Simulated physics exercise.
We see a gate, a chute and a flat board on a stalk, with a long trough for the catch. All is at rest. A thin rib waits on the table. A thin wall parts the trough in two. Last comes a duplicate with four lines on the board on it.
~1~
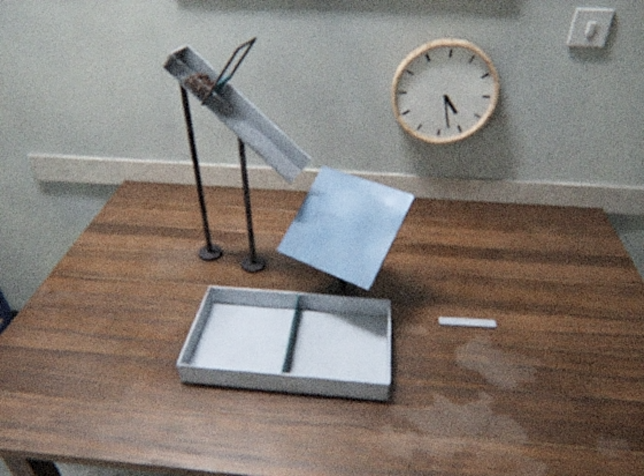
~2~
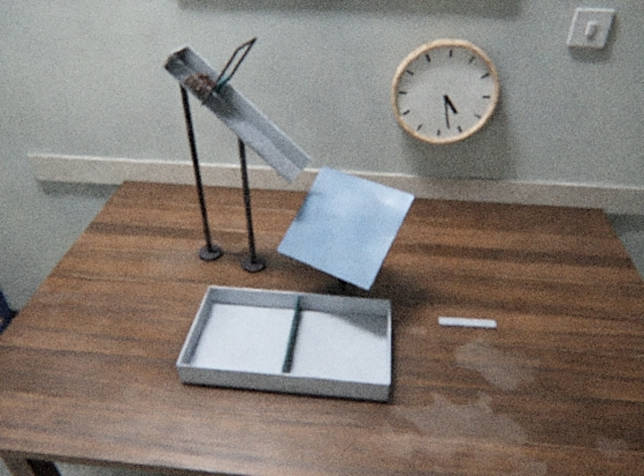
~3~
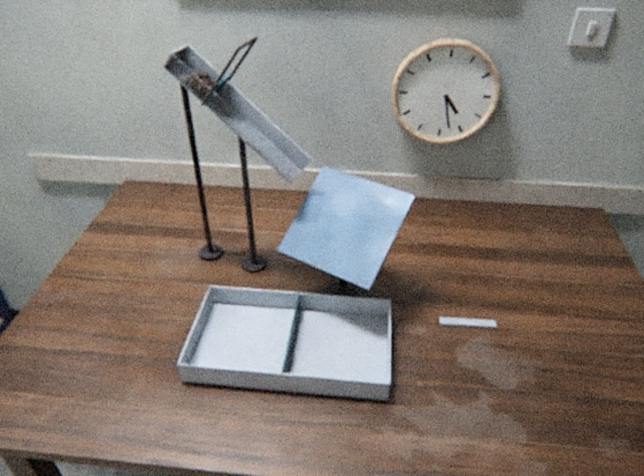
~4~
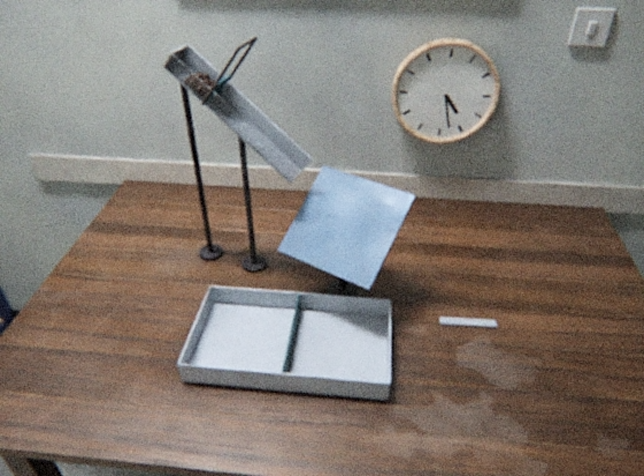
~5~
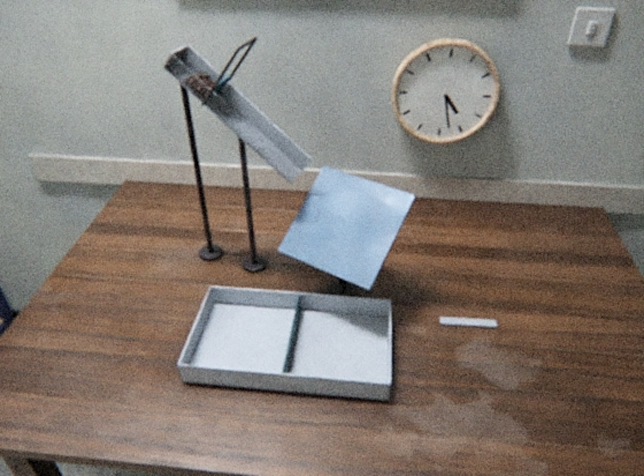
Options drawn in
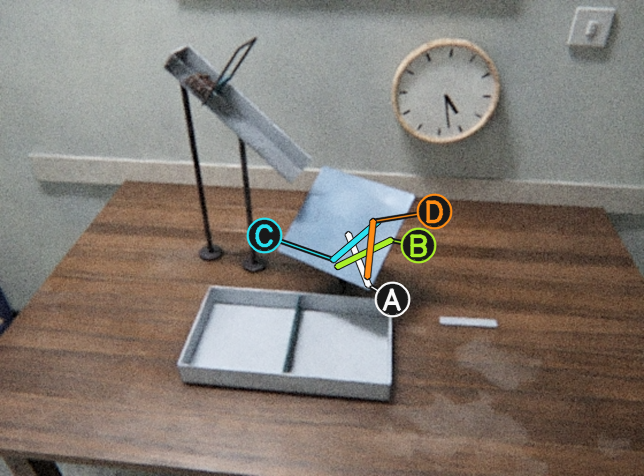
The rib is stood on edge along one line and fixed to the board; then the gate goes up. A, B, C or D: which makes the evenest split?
I would pick line C.
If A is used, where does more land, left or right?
More lands on the right.
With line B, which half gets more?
Right.
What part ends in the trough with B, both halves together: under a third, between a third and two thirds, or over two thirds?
Over two thirds.
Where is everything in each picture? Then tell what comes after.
The first frame shows load behind the gate at (203, 88), allspice berries; lip of the chute at (296, 177), sloping fairly steeply.
The second frame shows middle of the board at (344, 224), tilted fairly steeply; middle of its low edge at (321, 269); of its high edge at (367, 180).
The third frame shows front corners of the trough at (178, 364) and (389, 383); front end of its middle wall at (282, 373); gate still shut at (223, 82).
The fourth frame shows middle of the load at (203, 87); lip at (297, 177).
The fifth frame shows middle of the load at (203, 88); lip at (297, 177).
On the marked copy, line A from (348, 234) to (368, 284); line B from (390, 240) to (337, 266); line C from (377, 221) to (333, 259); line D from (373, 221) to (367, 276).
If A is chosen, of what is caught, a small part in the left half, nearly all in the right.
If B is chosen, of what is caught, a small part in the left half, most in the right.
If C is chosen, of what is caught, about half in the left half, about half in the right.
If D is chosen, of what is caught, a small part in the left half, nearly all in the right.
